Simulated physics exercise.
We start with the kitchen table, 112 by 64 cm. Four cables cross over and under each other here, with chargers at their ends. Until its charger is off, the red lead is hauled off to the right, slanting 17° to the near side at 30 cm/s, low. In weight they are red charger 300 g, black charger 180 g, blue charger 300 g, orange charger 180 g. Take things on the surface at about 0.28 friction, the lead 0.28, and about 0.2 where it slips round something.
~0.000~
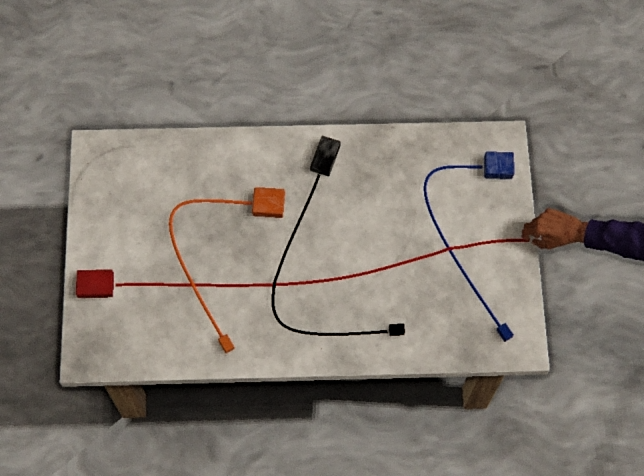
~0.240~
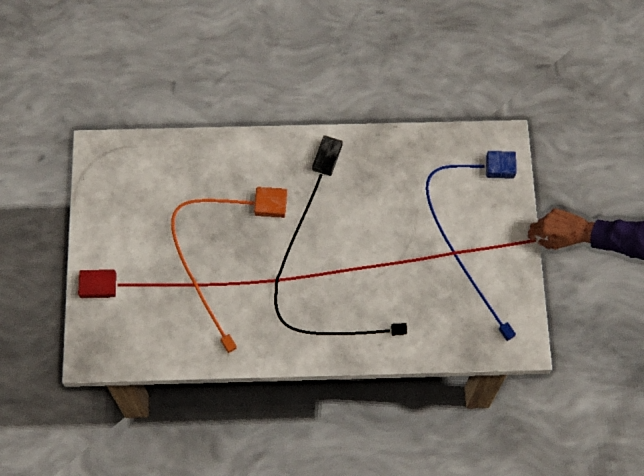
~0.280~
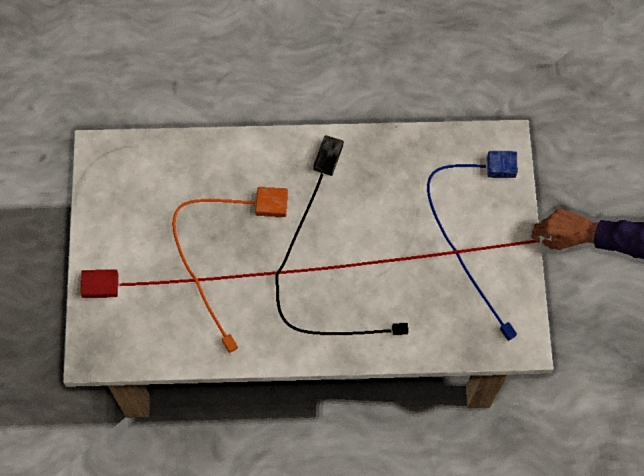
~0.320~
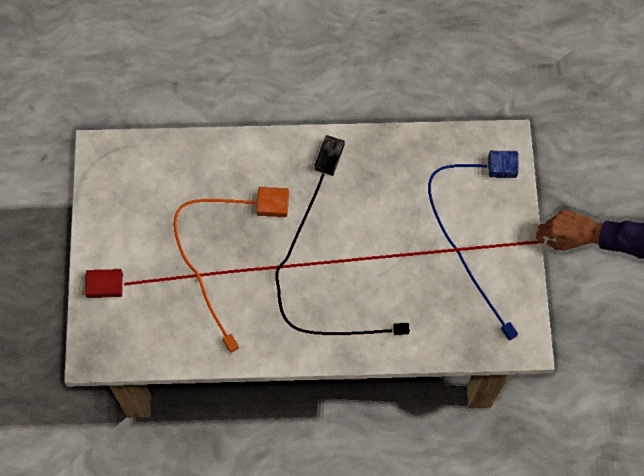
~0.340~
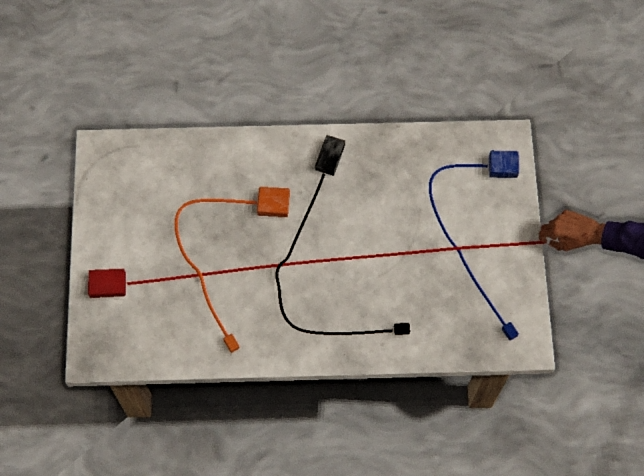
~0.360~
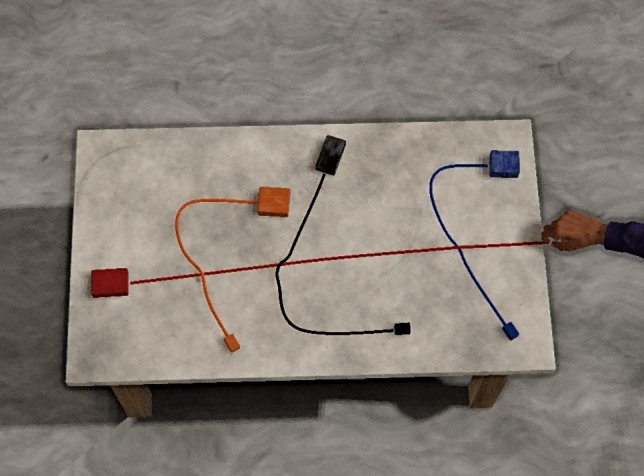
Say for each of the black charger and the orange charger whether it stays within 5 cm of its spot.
Black charger - it does not, orange charger - it does not.
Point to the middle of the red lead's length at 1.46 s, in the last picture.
(475, 273), roughly.
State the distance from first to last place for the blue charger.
Net displacement of the blue charger: 0 cm.
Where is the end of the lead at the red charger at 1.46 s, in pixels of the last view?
Somewhere about (264, 276) in the final view.
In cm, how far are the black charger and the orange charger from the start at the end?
Black charger 35 cm, orange charger 50 cm.
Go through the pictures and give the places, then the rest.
In the first frame, black charger (326, 154); orange charger (269, 200); crossings (195, 287) orange over red, (269, 286) black over red, (450, 249) red over blue; red lead runs through (412, 260) (327, 280) (245, 285) (163, 285); grip (529, 240).
In the second frame, red lead runs through (329, 273) (166, 285); grip (535, 240).
In the third frame, red lead runs through (332, 268) (168, 282); grip (539, 241).
In the fourth frame, red charger (103, 281); red lead runs through (335, 262) (172, 278); grip (544, 241).
In the fifth frame, red charger (106, 281); red lead runs through (338, 259) (175, 278); grip (546, 242).
In the sixth frame, black charger (331, 153); orange charger (274, 199); red lead runs through (428, 250) (341, 258) (260, 267) (178, 277); grip (549, 242).
At 1.5 s, the red lead's tail end at (264, 276); red charger 33 cm off its start.
At 2.5 s, the red lead's tail end at (399, 273); orange charger 2 cm off its start, red charger 65 cm off its start, orange plug 25 cm off its start.
At 3.6 s, the red lead's tail end at (536, 275); orange charger 19 cm off its start at (352, 216), black charger 5 cm off its start at (350, 160), red charger 97 cm off its start at (519, 275).
At 4.7 s, the red lead has left the top; orange charger 49 cm off its start, black charger 35 cm off its start, red charger over the edge.
At 5.2 s, the red lead has left the top; orange charger 49 cm off its start at (476, 238), black charger 35 cm off its start at (468, 206), red charger over the edge, orange plug over the edge.
